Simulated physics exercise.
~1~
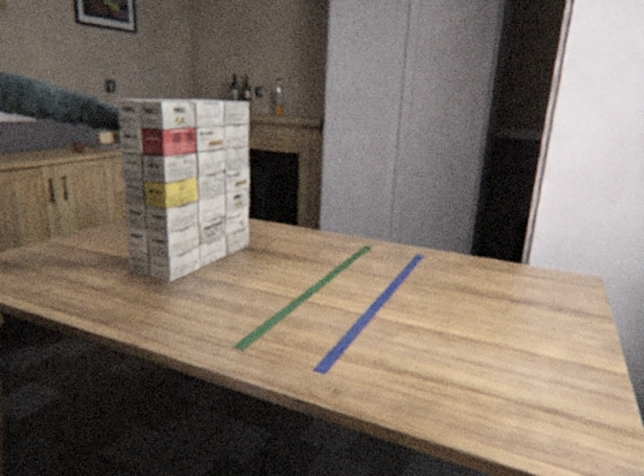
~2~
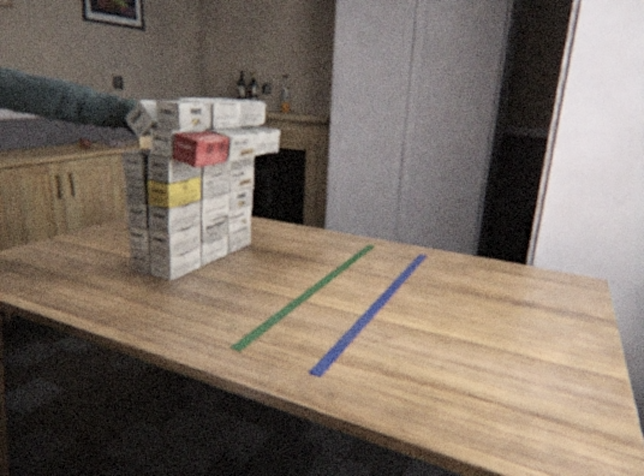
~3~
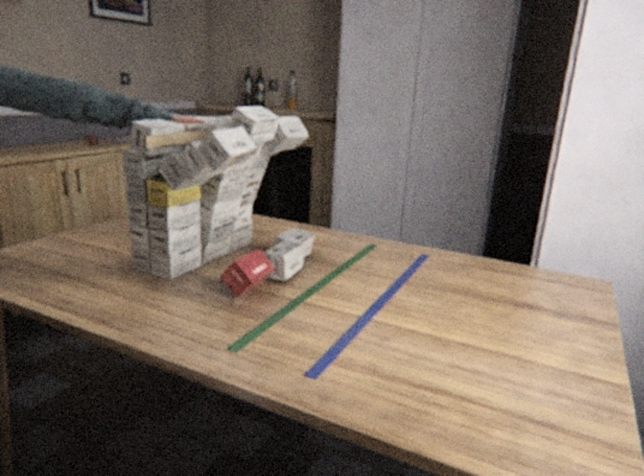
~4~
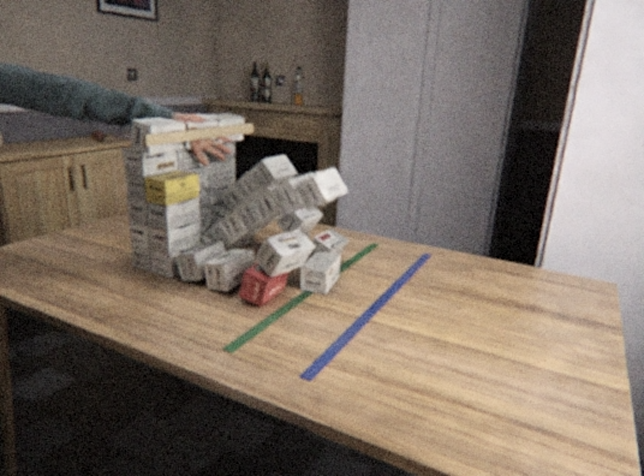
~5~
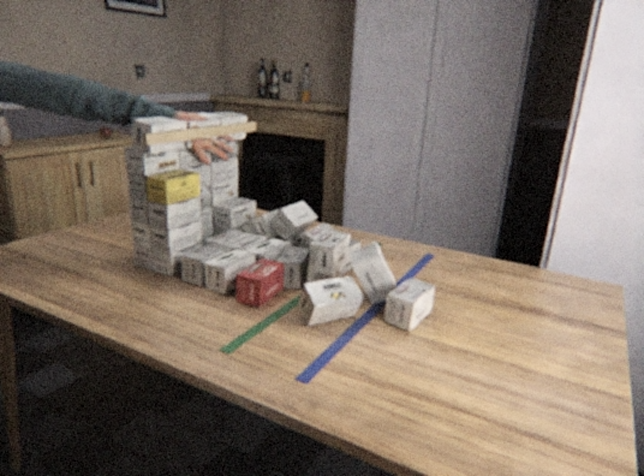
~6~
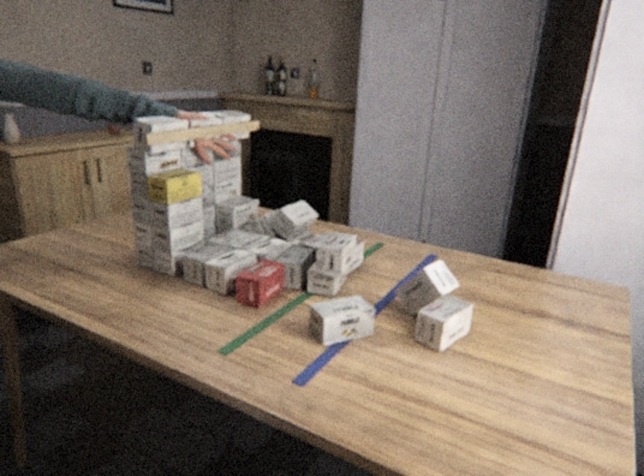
To begin with, a neat stack of mostly white tea packets, one red and one yellow among them, stands on a wooden table behind a green and a blue line. An arm reaches in from the left and pushes a level wooden batten against the upper layers from behind, so they jut forward, the red packet with them. The red packet drops to the table, and a slanting row of white ones topples after it. The batten stops while packets tumble across the lines. Finally, a few lie beyond green, the red rests on its side short of it, and the yellow remains in the standing part.
